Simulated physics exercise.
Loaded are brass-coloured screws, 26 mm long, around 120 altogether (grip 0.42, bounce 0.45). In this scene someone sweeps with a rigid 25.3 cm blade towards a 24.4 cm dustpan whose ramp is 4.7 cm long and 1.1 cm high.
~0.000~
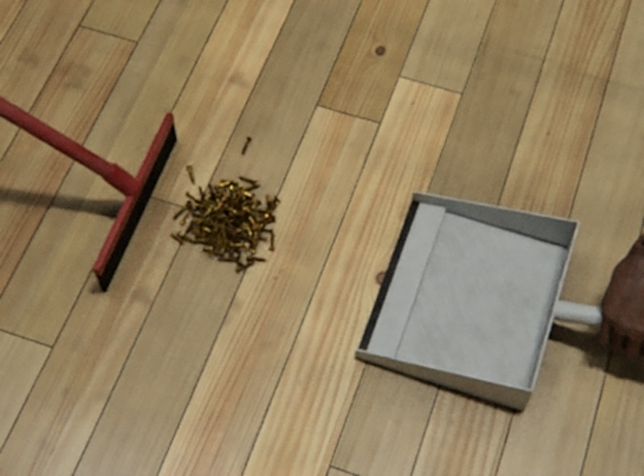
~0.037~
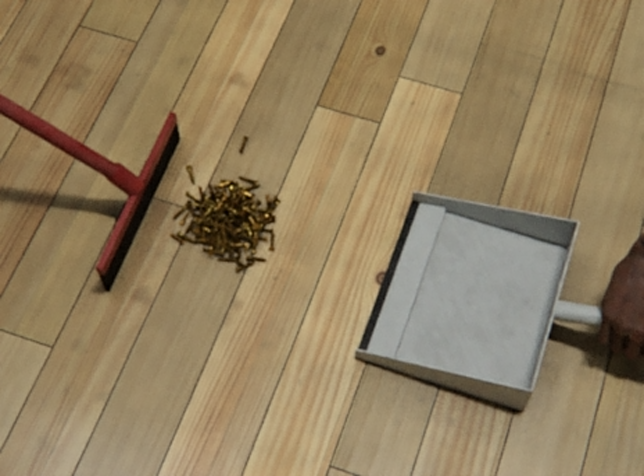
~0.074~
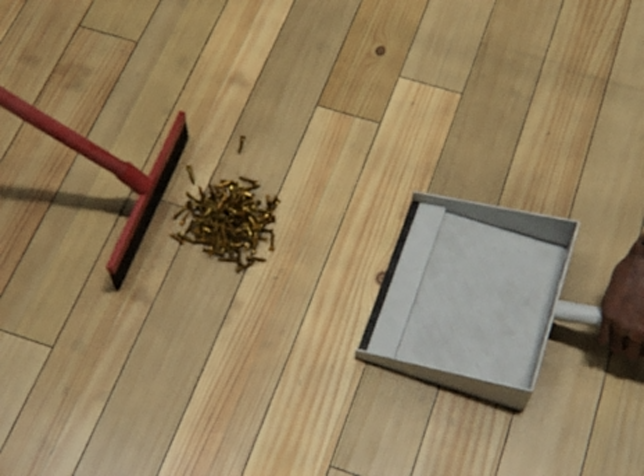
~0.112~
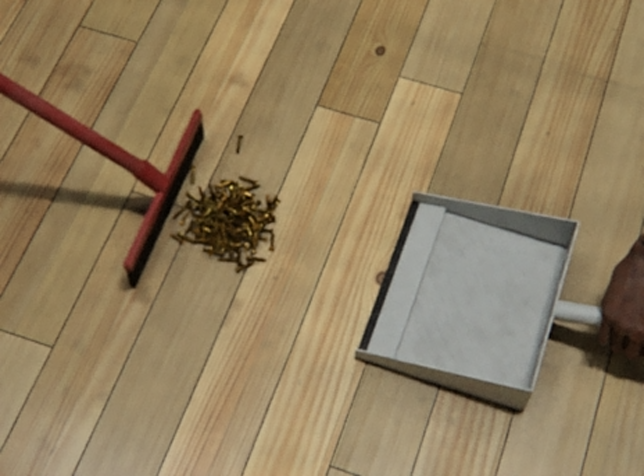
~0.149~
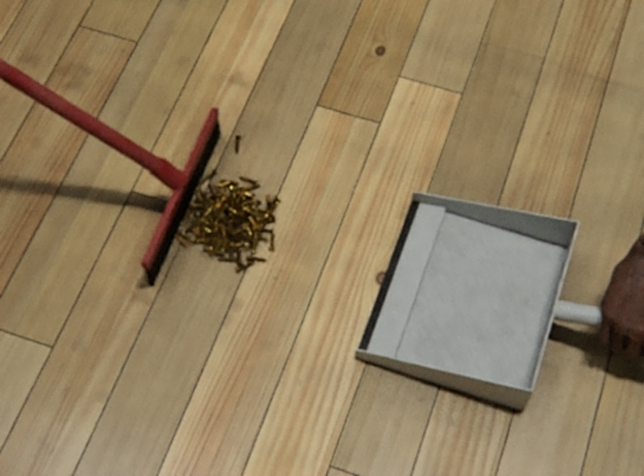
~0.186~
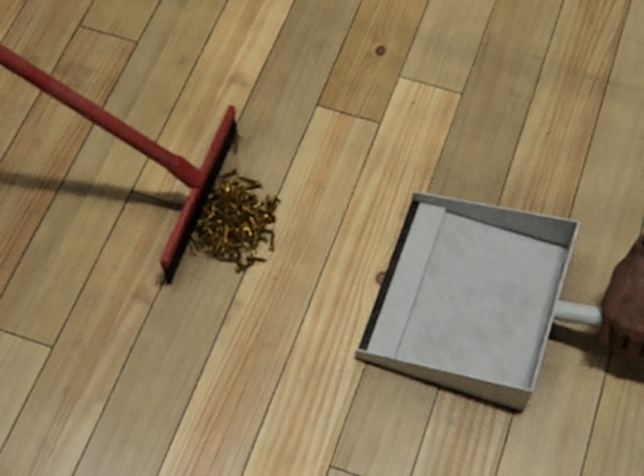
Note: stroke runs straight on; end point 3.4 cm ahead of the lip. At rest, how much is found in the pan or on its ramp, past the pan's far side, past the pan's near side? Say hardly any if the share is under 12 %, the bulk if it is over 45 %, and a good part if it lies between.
Pan - a good part, far side - a good part, near side - hardly any.
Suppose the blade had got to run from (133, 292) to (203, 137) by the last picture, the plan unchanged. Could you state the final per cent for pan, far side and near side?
Final per cent - pan 20, far 5, near 0.
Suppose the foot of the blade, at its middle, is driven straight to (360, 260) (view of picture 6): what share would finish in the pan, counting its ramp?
Close to 40 in a hundred.
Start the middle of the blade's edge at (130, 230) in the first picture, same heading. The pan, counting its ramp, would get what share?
I'd put it at around 25 per cent.
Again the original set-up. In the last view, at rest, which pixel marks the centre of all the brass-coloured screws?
Centre at rest: Approx. (398, 225) px.
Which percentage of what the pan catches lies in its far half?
Roughly 100 per cent.
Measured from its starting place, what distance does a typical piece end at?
It works out to roughly 24 cm.
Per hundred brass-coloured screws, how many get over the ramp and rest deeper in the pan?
Around 0 in a hundred.
Then, at 0.40 s, middle of the blade 15 cm from the lip; 0 % over the lip, far side 5 %, near side 0 %.
After 0.54 s, middle of the blade 7 cm from the lip; 0 % over the lip, far side 15 %, near side 0 %.
After 0.80 s, middle of the blade 4 cm from the lip; 20 % over the lip, far side 25 %, near side 0 %.
By 1.4 s all is still; pan 15 %, far side 25 %, near side 0 %, in front of the lip or behind the blade 55 %.
